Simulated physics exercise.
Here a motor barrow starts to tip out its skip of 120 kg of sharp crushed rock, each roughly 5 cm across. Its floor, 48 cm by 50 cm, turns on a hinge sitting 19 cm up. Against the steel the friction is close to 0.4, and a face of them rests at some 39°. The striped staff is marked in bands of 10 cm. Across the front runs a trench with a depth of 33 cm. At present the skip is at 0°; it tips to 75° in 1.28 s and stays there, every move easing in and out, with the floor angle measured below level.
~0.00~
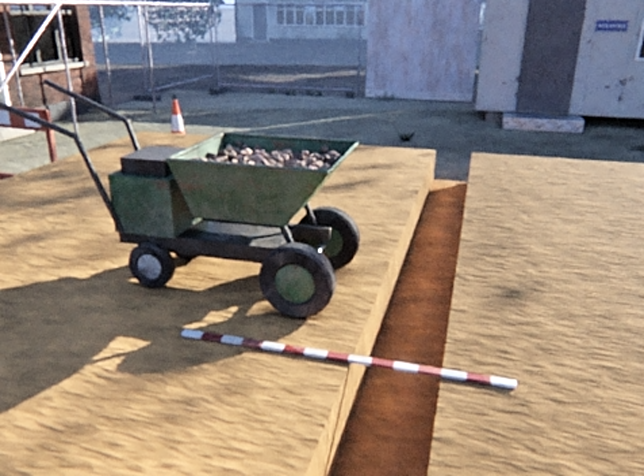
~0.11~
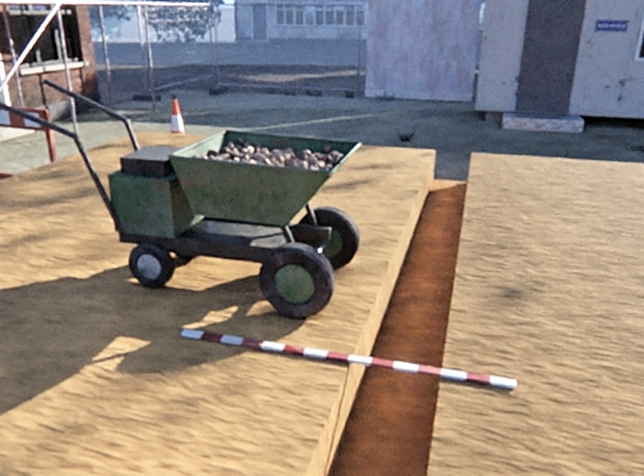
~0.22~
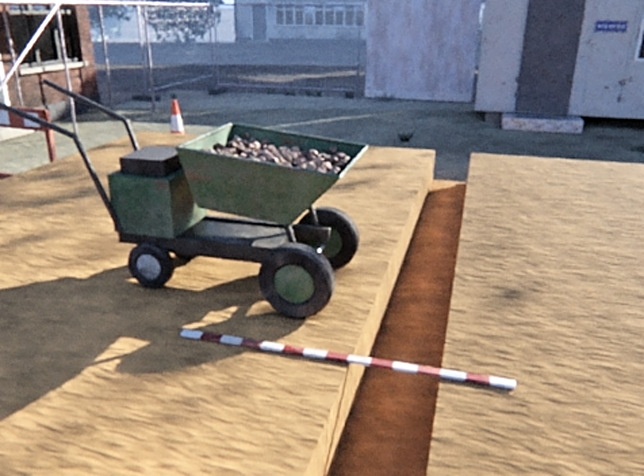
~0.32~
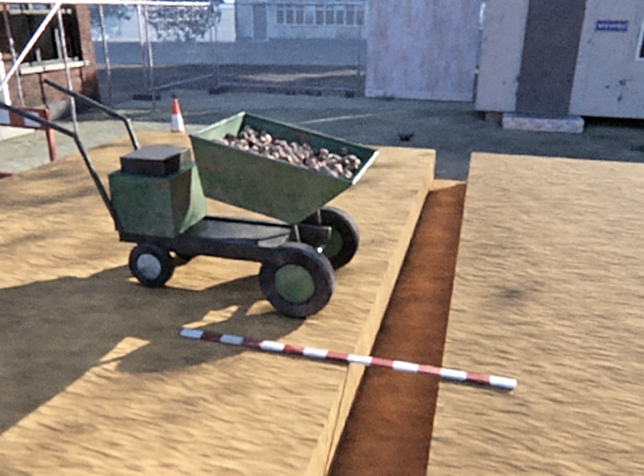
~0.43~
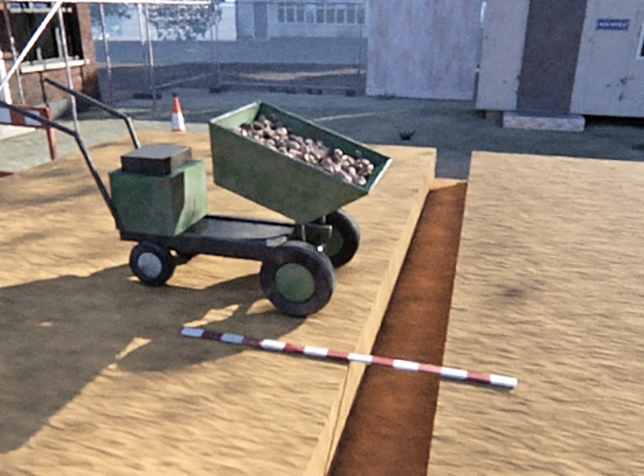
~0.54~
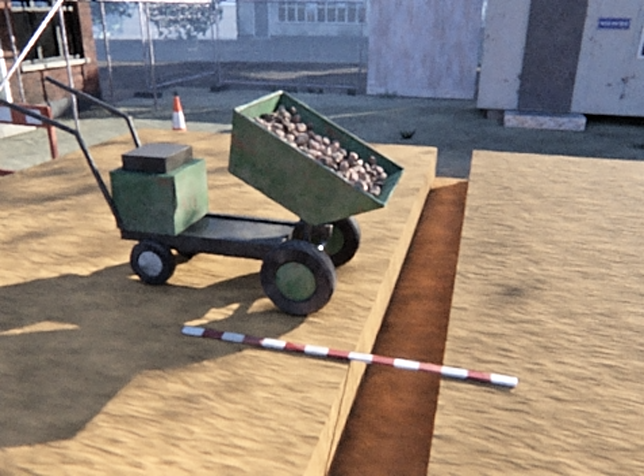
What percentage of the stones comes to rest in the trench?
About 63 per cent.
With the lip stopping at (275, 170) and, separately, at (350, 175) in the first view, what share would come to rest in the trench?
Around 100 and then 45 percent.
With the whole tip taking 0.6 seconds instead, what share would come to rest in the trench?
My guess is near 35 percent.
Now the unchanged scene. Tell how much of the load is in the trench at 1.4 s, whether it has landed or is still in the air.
Something like 15 in a hundred.
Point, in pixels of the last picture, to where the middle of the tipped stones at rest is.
I'd point to around (438, 337).
After 1.0 s the floor is at 63°; 100 % in the skip; the foremost stones are at (421, 252).
After 1.4 s the floor is at 75°; 68 % in the skip, 13 % in the trench, 19 % past the trench; the foremost stones are at (511, 312).
After 1.7 s the floor is at 75°; 34 % in the skip, 29 % in the trench, 38 % past the trench; the foremost stones are at (567, 320).
After 3.7 s the floor is at 75°; 0 % in the skip, 63 % in the trench, 37 % past the trench; the foremost stones are at (584, 322).
